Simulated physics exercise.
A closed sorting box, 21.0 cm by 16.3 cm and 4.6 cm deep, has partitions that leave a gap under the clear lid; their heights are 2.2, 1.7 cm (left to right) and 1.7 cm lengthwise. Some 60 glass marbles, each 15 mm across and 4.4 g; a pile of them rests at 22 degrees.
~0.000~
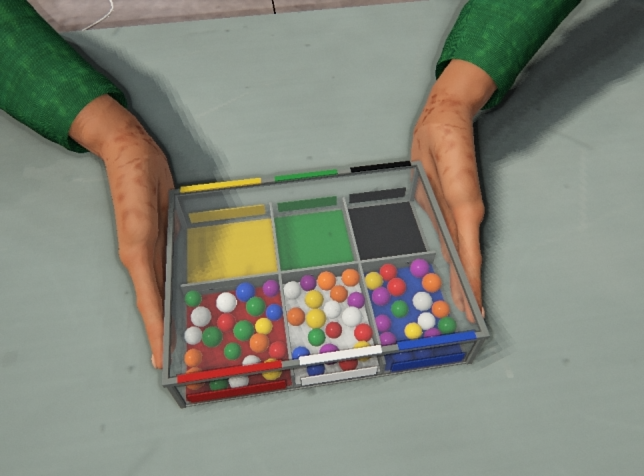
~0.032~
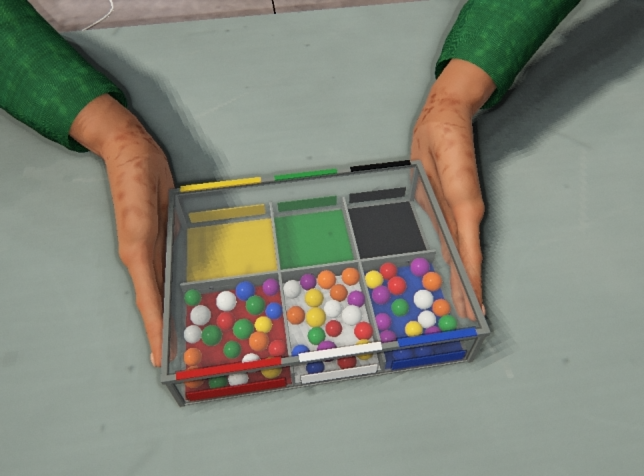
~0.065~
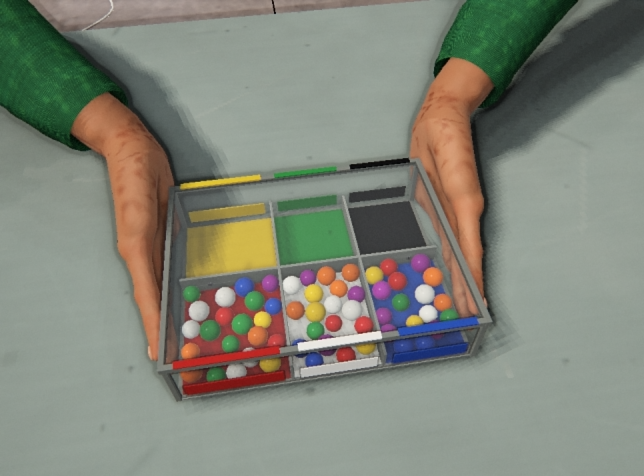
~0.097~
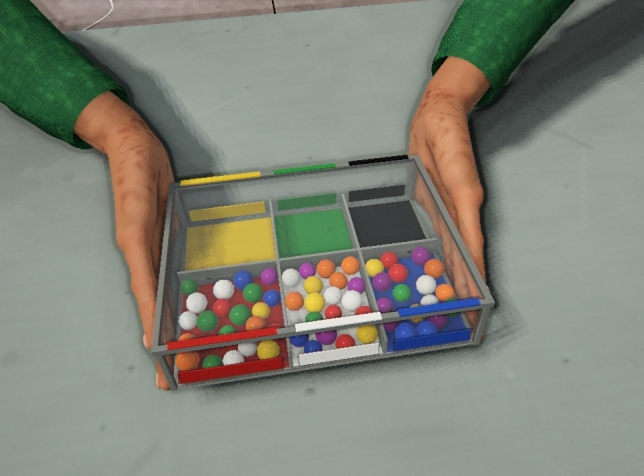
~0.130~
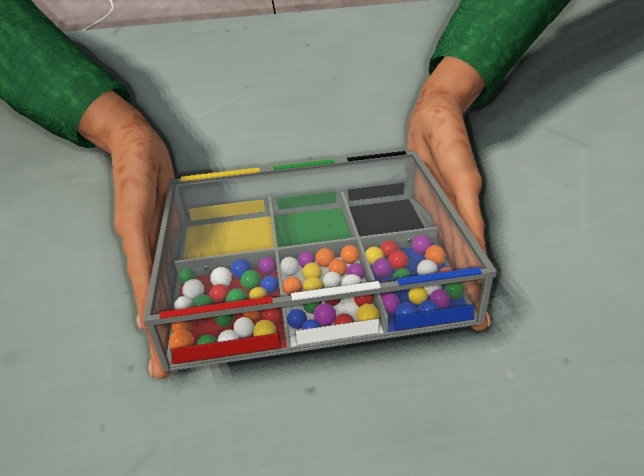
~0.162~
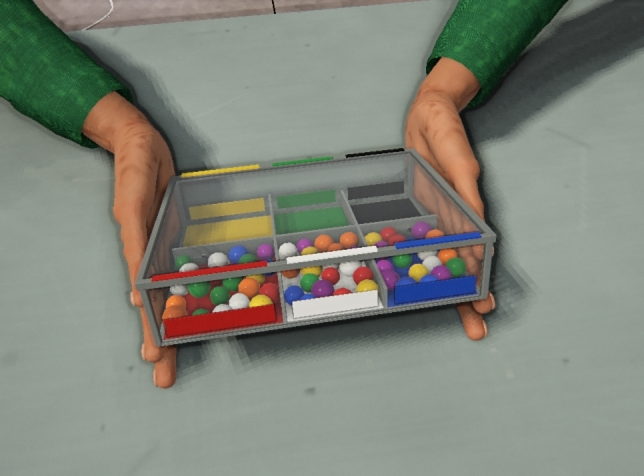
Two hands in green sleeves hold a clear, lidded box divided into six compartments above a grey-green surface, seen from above by a still camera. Small multicoloured balls crowd the near red, white and blue sections, while the far yellow, green and black ones sit empty. The hands keep the box nearly level, then tilt it increasingly, raising its near side as the balls stay in the front compartments.
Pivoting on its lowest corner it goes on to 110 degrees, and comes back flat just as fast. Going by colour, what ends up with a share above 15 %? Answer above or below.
Red below, blue below, green above, yellow above, white below, black above.
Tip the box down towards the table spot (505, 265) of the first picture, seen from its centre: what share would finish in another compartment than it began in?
Some 75 per cent.
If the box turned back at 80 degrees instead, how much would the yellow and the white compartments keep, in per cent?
Then: Yellow 25, white 10.
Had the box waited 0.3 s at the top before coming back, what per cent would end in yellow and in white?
Yellow 40, white 0.
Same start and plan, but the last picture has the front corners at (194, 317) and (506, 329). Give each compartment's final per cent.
Red 0; blue 70; green 0; yellow 0; white 5; black 25.
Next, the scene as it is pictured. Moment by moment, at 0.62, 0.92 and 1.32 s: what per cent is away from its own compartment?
In turn: 30, 95, 95.
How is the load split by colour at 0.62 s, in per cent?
Red 25, blue 25, green 10, yellow 10, white 25, black 5.
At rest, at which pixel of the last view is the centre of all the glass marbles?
At about (305, 237).
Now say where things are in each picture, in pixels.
The first picture shows box tilt 0 degrees, front corners at (169, 380) and (481, 333); red 35 %, blue 30 %, white 35 %.
The second picture shows box tilt 1 degrees, front corners at (168, 377) and (482, 330).
The third picture shows box tilt 4 degrees, front corners at (165, 367) and (484, 319), lowest corner left back.
The fourth picture shows box tilt 9 degrees, front corners at (159, 348) and (486, 301), lowest corner left back.
The fifth picture shows box tilt 16 degrees, front corners at (151, 318) and (487, 271), lowest corner left back.
The sixth picture shows box tilt 24 degrees, front corners at (143, 283) and (487, 236), lowest corner left back; red 35 %, blue 30 %, white 35 %. The box's pace is about 235 degrees a second.
After 0.62 s, tilt 109 degrees; red 25 %, blue 25 %, green 10 %, yellow 10 %, white 25 %, black 5 %.
After 0.92 s, tilt 46 degrees; green 30 %, yellow 35 %, black 30 %.
Then, at 1.32 s, tilt 0 degrees; green 30 %, yellow 35 %, black 30 %.
By 2.1 s all is still; red 0 %, blue 0 %, green 30 %, yellow 35 %, white 0 %, black 30 %.
